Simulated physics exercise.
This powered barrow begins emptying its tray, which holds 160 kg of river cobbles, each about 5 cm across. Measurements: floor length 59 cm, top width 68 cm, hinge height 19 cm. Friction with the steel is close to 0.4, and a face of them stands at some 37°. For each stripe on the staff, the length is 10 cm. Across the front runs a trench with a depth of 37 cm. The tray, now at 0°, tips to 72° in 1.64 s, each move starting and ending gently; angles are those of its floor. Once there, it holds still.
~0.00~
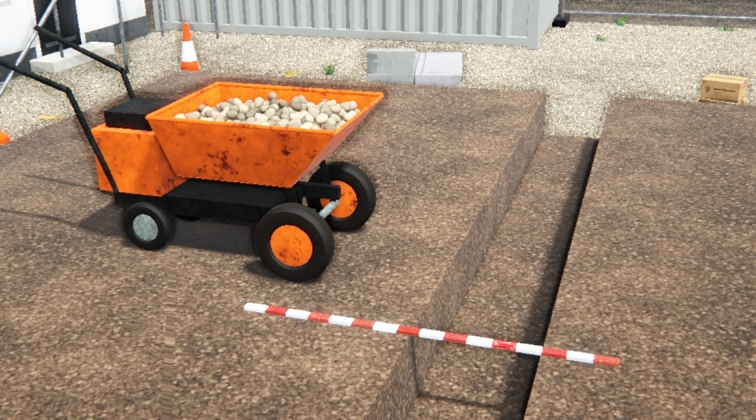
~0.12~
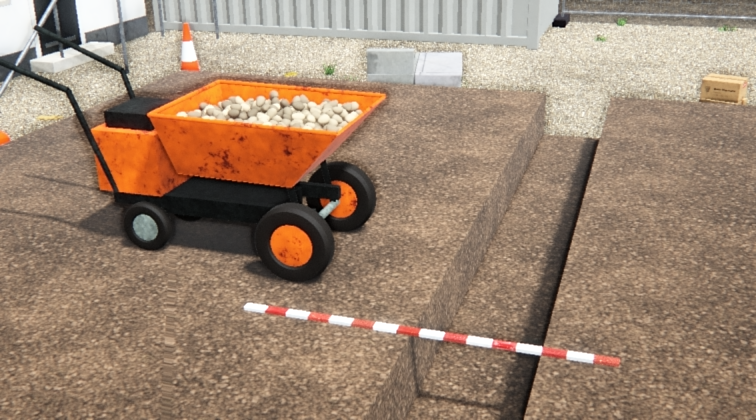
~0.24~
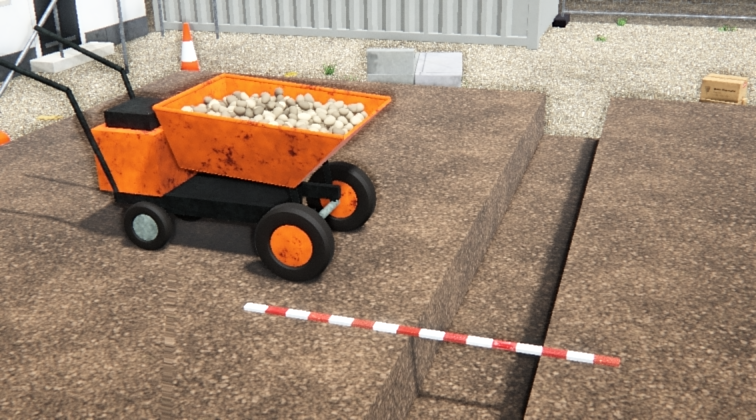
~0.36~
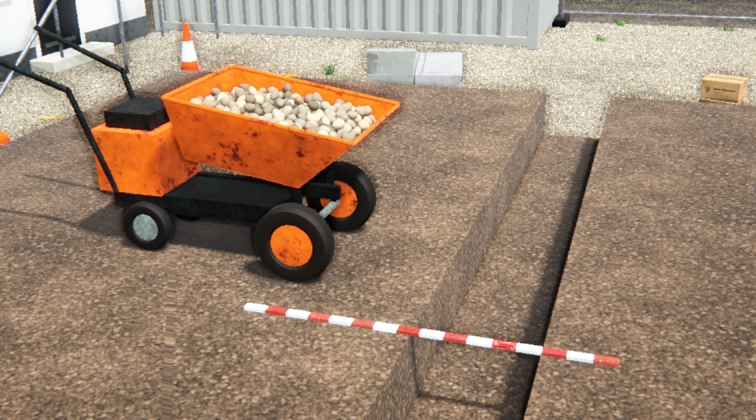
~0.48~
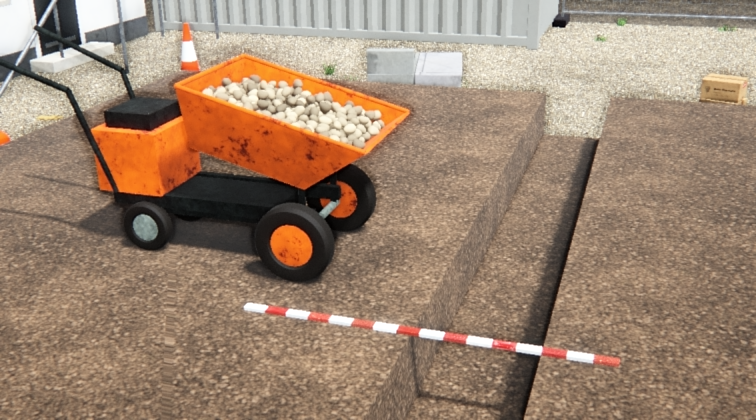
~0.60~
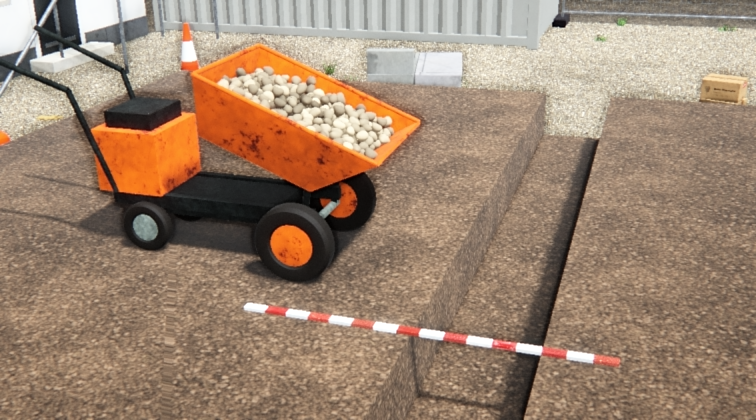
The orange tray full of stones tilts steadily forward to the right on its parked barrow.
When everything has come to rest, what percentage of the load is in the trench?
About 100 per cent.
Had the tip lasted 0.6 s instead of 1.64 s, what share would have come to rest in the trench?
My guess is near 100 percent.
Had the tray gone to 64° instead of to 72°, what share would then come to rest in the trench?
Expect roughly 100 per cent.
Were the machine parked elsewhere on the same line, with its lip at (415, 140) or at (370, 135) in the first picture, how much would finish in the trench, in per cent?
Around 70 and then 100 percent.
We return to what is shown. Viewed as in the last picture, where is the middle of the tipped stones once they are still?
Somewhere near pixel (503, 333).
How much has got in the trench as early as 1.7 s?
By then, around 60 percent.
After 1.2 s the floor is at 61°; 98 % in the tray, 1 % in the trench; the foremost stones are at (445, 240).
After 1.7 s the floor is at 72°; 40 % in the tray, 60 % in the trench; the foremost stones are at (551, 339).
After 2.1 s the floor is at 72°; 13 % in the tray, 87 % in the trench; the foremost stones are at (547, 352).
After 4.0 s the floor is at 72°; 0 % in the tray, 100 % in the trench; the foremost stones are at (546, 356).
